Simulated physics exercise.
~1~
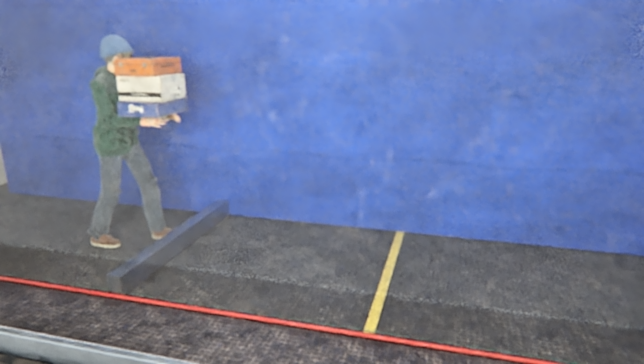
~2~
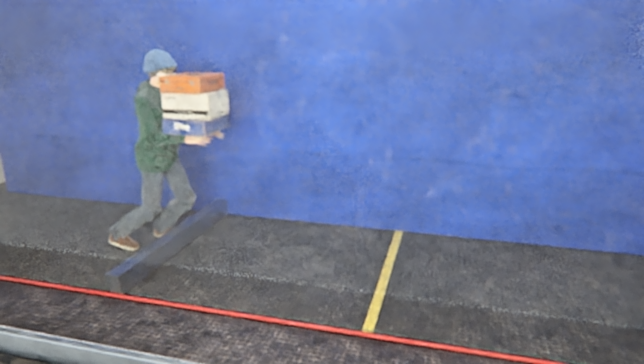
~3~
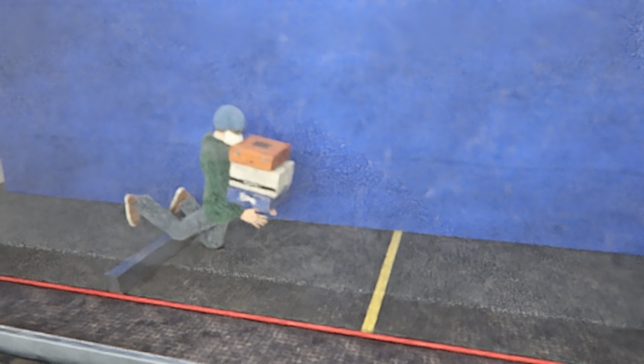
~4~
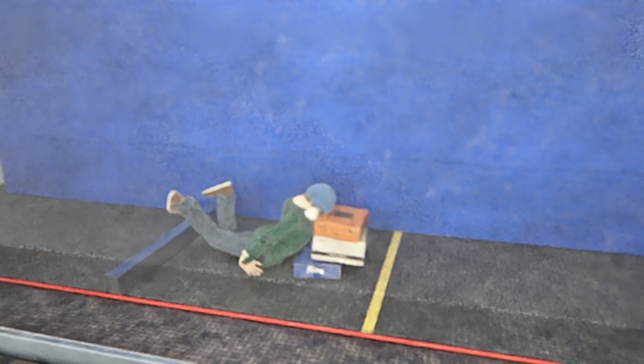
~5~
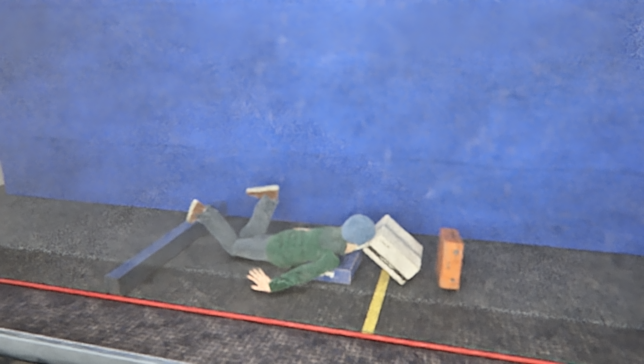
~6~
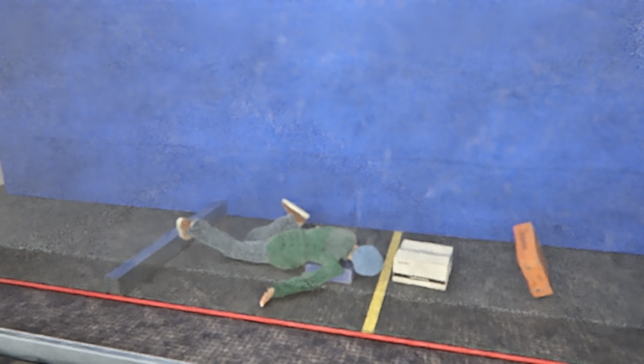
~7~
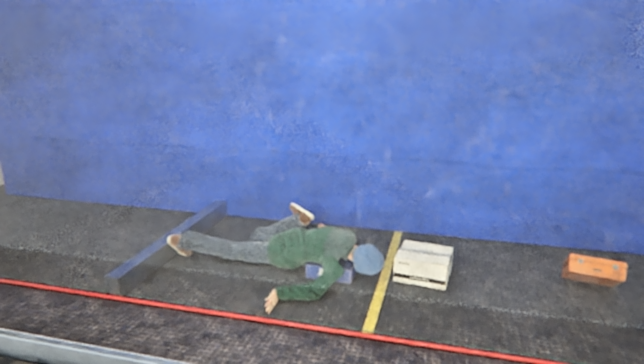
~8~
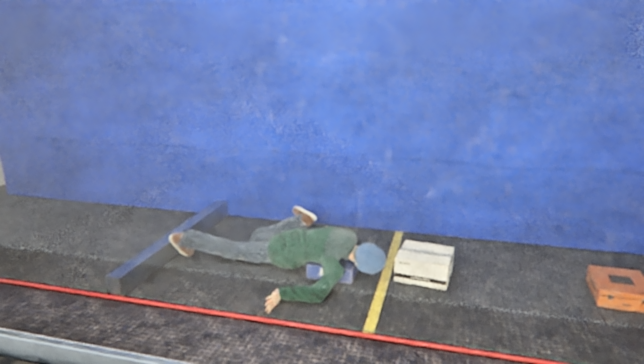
Beside a blue wall, a person carrying stacked boxes trips over a low bar and sprawls, two boxes tumbling past a yellow line.
